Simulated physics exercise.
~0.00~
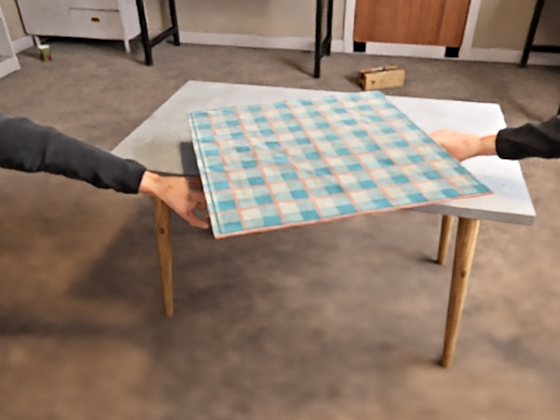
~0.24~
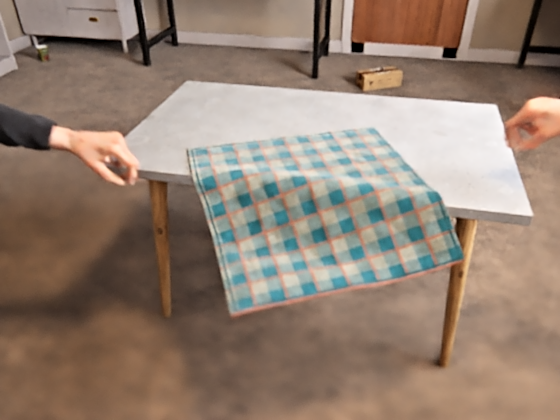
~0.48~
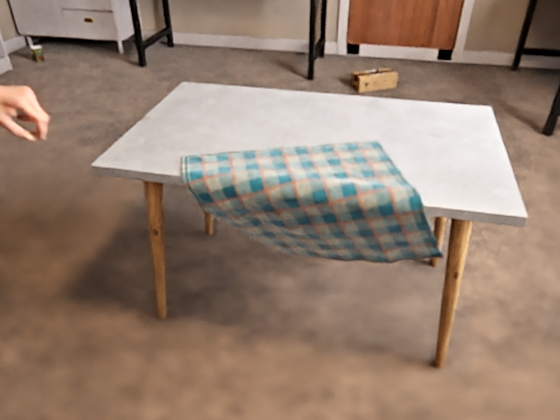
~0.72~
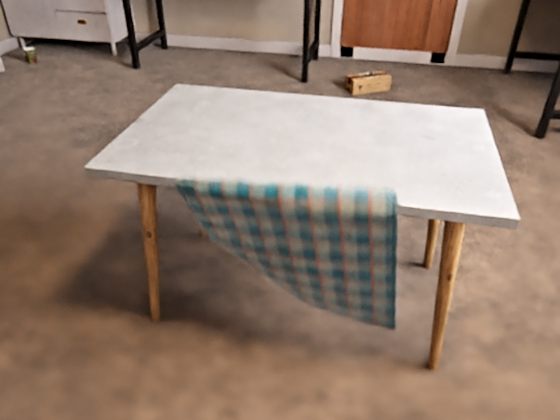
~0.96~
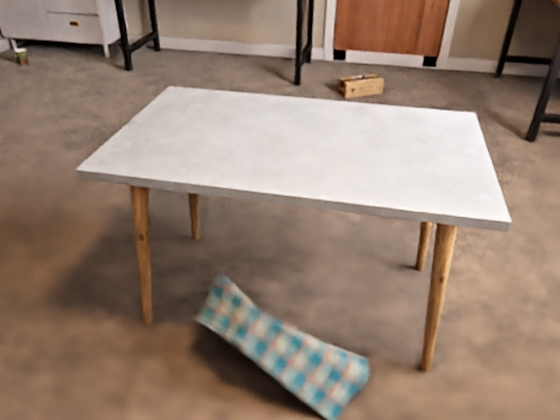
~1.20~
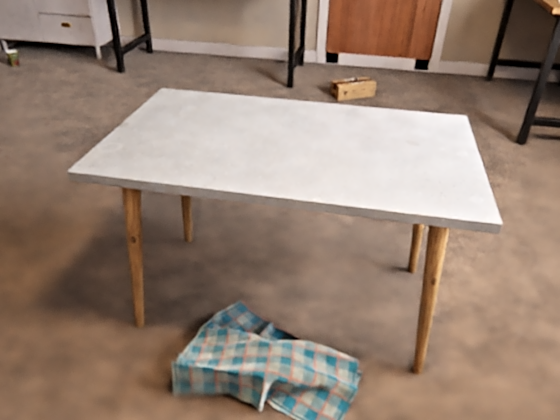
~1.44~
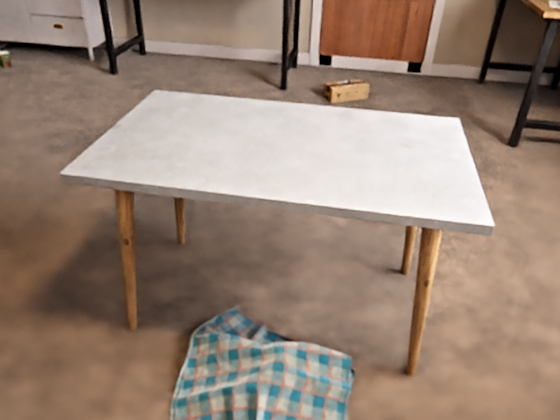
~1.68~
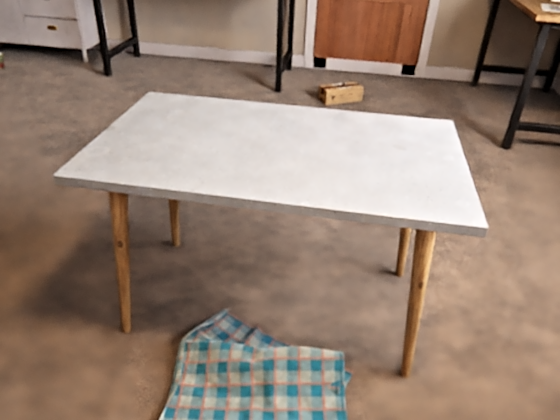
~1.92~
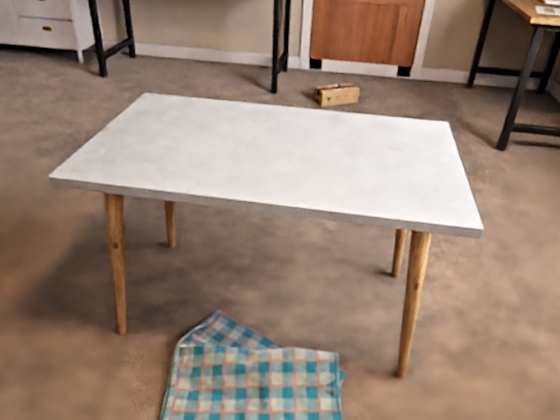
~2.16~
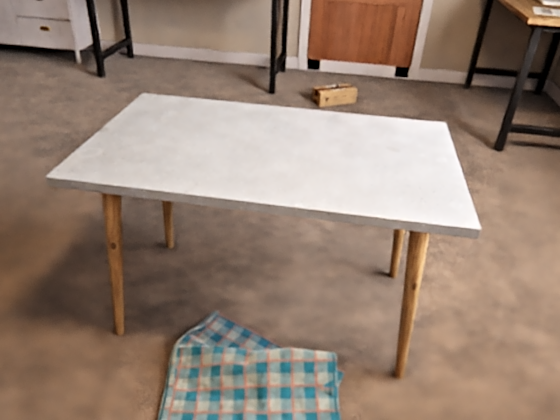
We see two hands let go of a blue checked cloth over the near edge of a pale table with wooden legs; it drapes over the rim, slides off and drops, ending partly folded on the floor in front of the bare table.
